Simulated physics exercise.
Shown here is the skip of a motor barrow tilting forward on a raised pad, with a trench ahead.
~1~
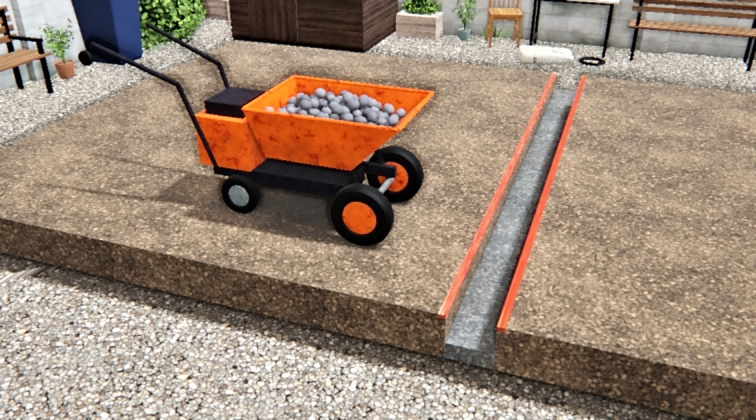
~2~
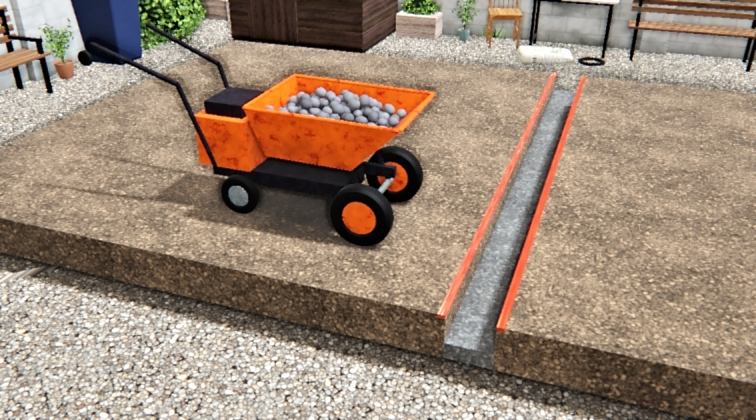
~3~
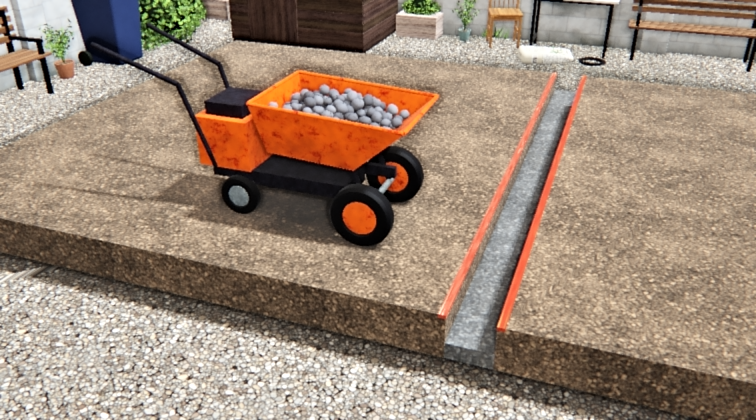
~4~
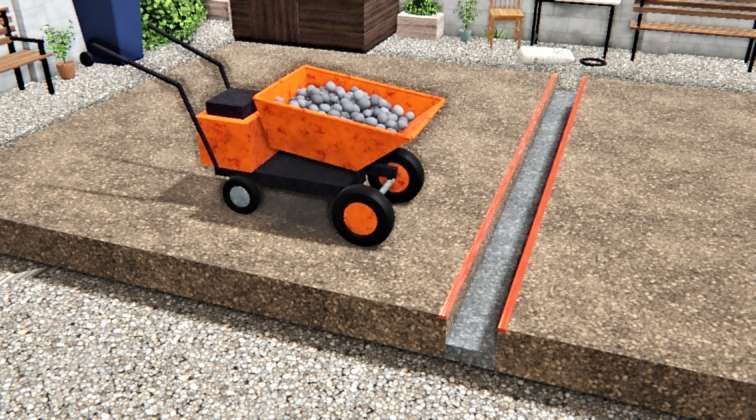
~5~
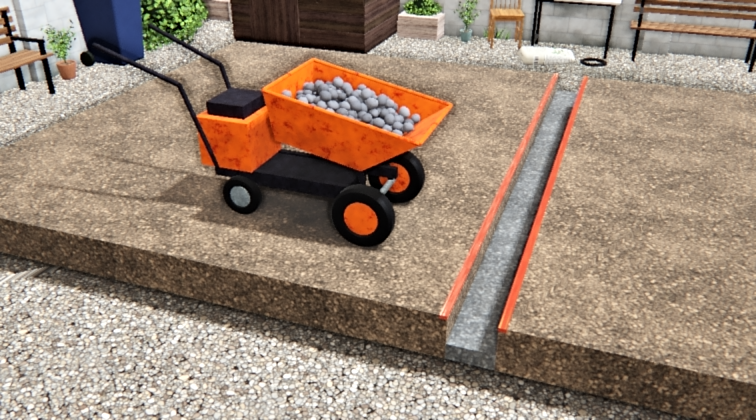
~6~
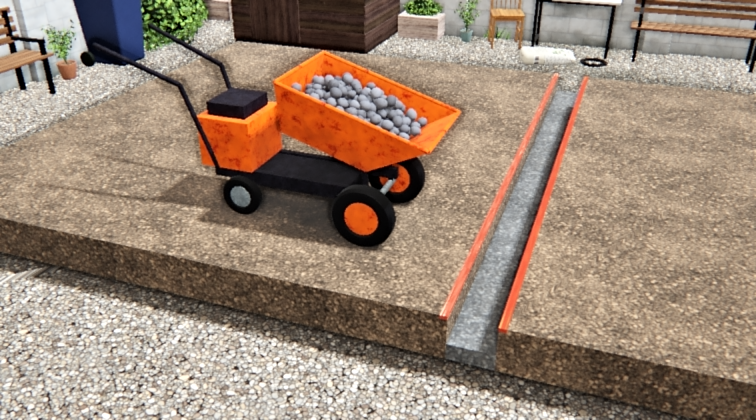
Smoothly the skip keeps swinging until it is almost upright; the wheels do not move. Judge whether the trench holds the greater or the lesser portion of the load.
The bulk.
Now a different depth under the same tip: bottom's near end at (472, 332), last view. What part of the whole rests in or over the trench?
The share would be around 50 per cent.
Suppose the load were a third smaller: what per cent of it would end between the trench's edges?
Close to 90 in a hundred.
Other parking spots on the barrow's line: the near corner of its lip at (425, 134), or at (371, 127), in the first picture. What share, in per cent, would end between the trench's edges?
50 % then 60 %.
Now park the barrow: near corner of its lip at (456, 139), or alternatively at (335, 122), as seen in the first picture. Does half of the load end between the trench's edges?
The lesser portion first, the lesser portion second.
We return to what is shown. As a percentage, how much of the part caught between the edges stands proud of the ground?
Around 25 in a hundred.
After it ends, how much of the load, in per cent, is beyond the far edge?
Near 10 in every hundred.
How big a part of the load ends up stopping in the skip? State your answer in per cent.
It ends up near 15 per cent.
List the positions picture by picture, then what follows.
In the first frame, lip of the skip at (398, 131), level; top of the load at (327, 113), round cobbles; first edge of the trench at (456, 285); far edge at (512, 296), the trench under half as wide as the skip, and about half as deep as wide.
In the second frame, lip of the skip at (399, 132), level; top of the load at (328, 113).
In the third frame, lip of the skip at (404, 134), tipped barely; top of the load at (328, 102).
In the fourth frame, lip of the skip at (411, 139), tipped a little; top of the load at (324, 99).
In the fifth frame, lip of the skip at (419, 144), tipped a little; top of the load at (326, 101).
In the sixth frame, lip of the skip at (428, 152), tipped clearly; top of the load at (335, 97); first edge of the trench at (458, 286); far edge at (513, 297).
Soon, skip tipped steeply; all in the skip.
A while on, skip tipped right over; most in the skip; about a quarter in or heaped over the trench; a stray few beyond it; a stray few falling.
Towards the end, skip tipped right over; a small part in the skip; a stray few short of the trench; about two thirds in or heaped over the trench; a small part beyond it.
Finally, skip tipped right over; a small part in the skip; a stray few short of the trench; most in or heaped over the trench; a small part beyond it.
